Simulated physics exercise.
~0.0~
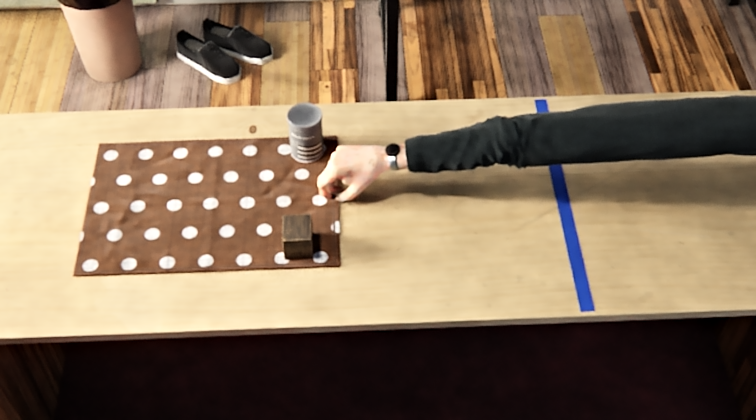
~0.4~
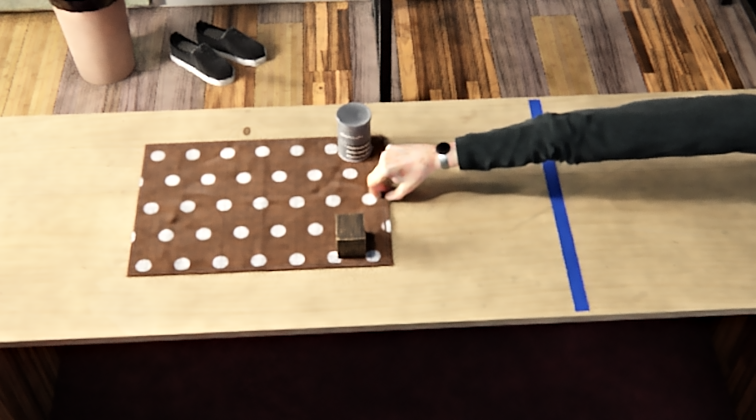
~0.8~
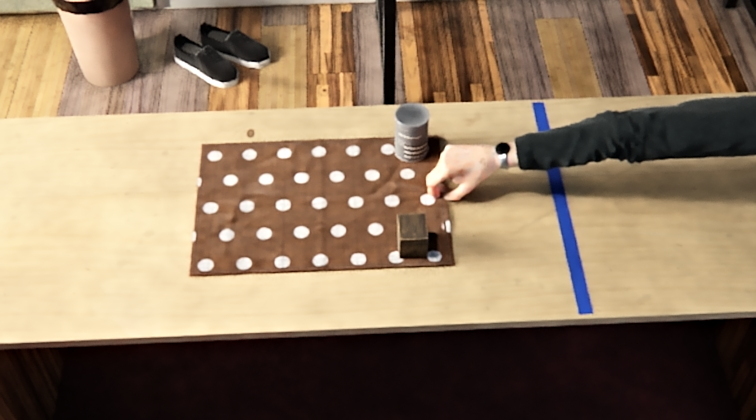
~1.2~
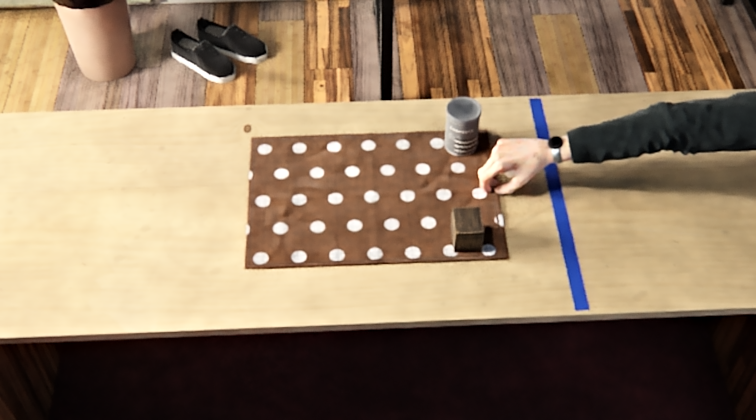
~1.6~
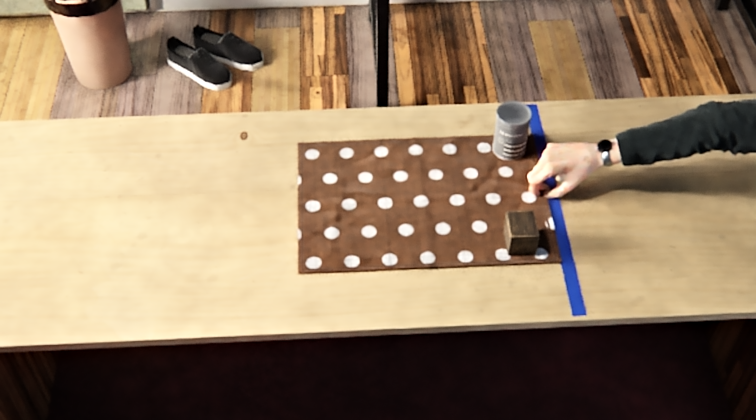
A brown polka-dot cloth is pulled right by a hand to blue tape, carrying block and tin.
